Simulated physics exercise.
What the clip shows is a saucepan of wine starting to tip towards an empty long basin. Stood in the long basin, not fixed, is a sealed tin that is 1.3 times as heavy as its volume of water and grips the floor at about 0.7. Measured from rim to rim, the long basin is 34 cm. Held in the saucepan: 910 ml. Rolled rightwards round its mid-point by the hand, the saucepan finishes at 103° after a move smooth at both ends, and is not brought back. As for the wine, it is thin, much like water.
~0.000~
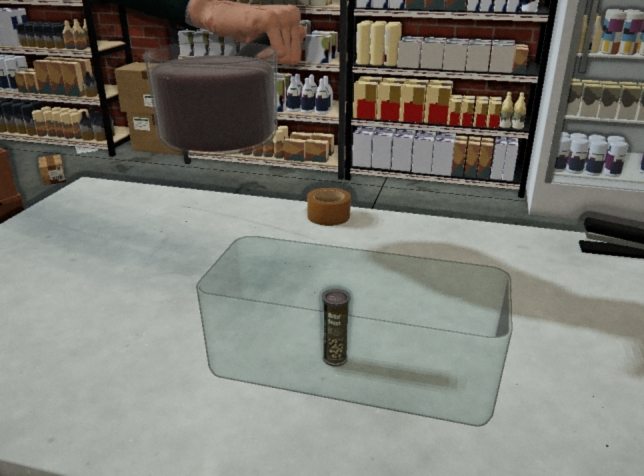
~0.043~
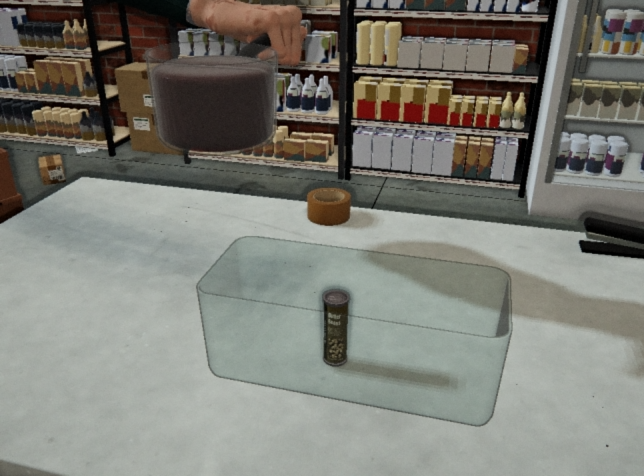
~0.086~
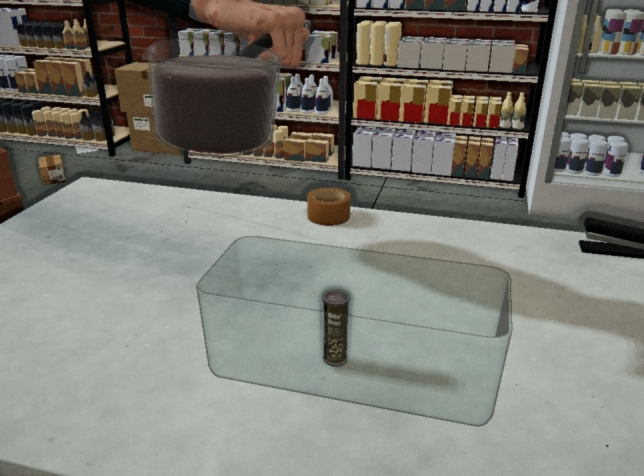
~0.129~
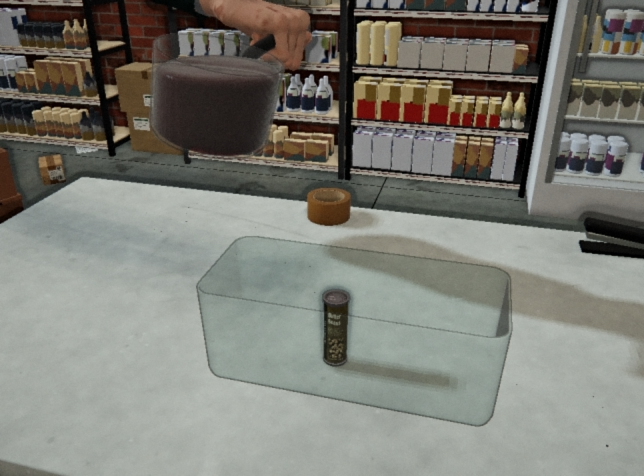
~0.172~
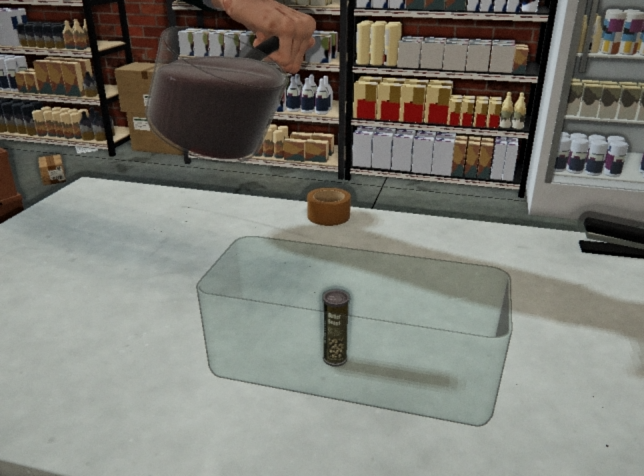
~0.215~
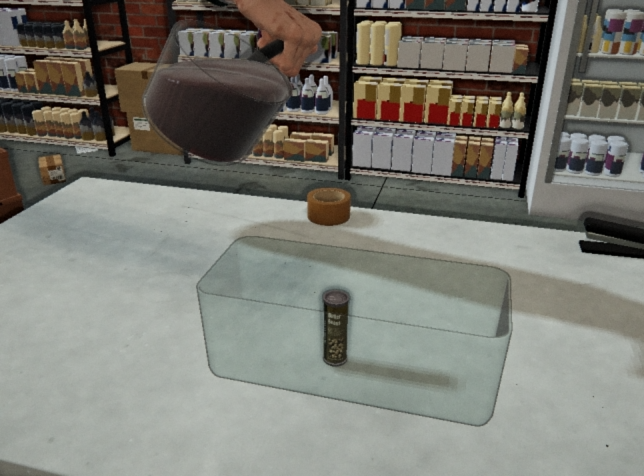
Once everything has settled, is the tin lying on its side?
No.
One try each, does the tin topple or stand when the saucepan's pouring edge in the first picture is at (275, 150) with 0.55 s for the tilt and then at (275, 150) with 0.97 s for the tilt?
In the first try it comes down; in the second it remains standing.
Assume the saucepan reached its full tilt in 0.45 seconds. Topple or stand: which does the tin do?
Well, the tin simply holds firm.
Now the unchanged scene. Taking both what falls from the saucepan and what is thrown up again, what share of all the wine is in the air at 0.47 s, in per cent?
Some 50 per cent.
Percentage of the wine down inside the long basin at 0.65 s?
Around 72 parts in a hundred.
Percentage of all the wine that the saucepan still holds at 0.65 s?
Remaining share: Approx. 10 %.
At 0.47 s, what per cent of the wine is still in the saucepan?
Around 40 percent.
Then, 0.47 s in, the tilt is 97° and 40 per cent is still to pour; the tin stands where it began.
Then, 0.65 s in, the tilt is 103° and 10 per cent is still to pour; the tin stands where it began.
Then, 0.84 s in, the tilt is 103° and 2 per cent is still to pour; the tin stands where it began.
Then, 1.05 s in, the tilt is 103° and 0 per cent is still to pour; the tin stands where it began.
Finally, the tin stands where it began.
